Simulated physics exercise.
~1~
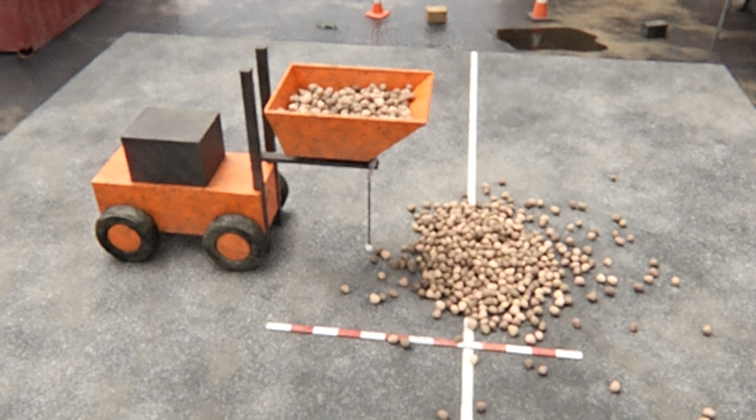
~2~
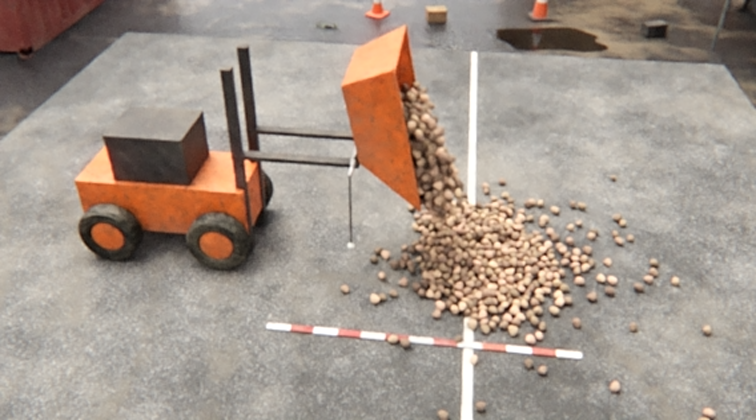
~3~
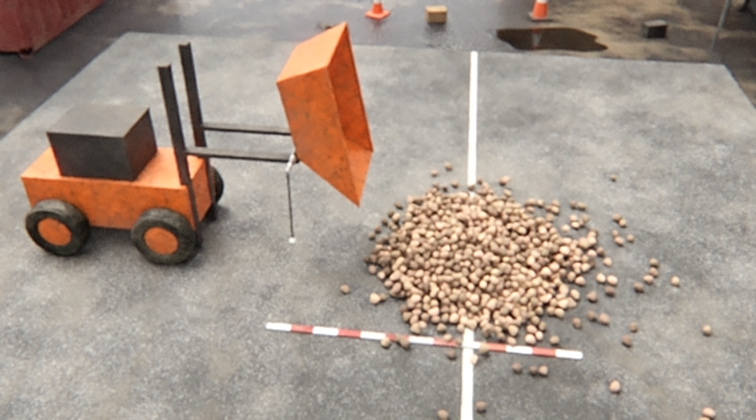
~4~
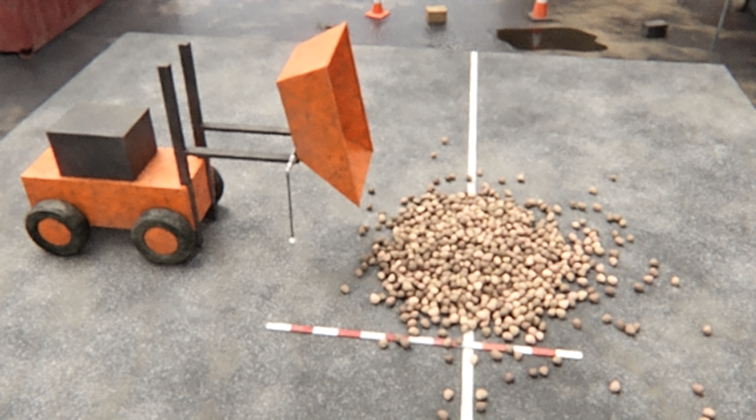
An orange truck tips its skip of stones onto a pile and backs away left.
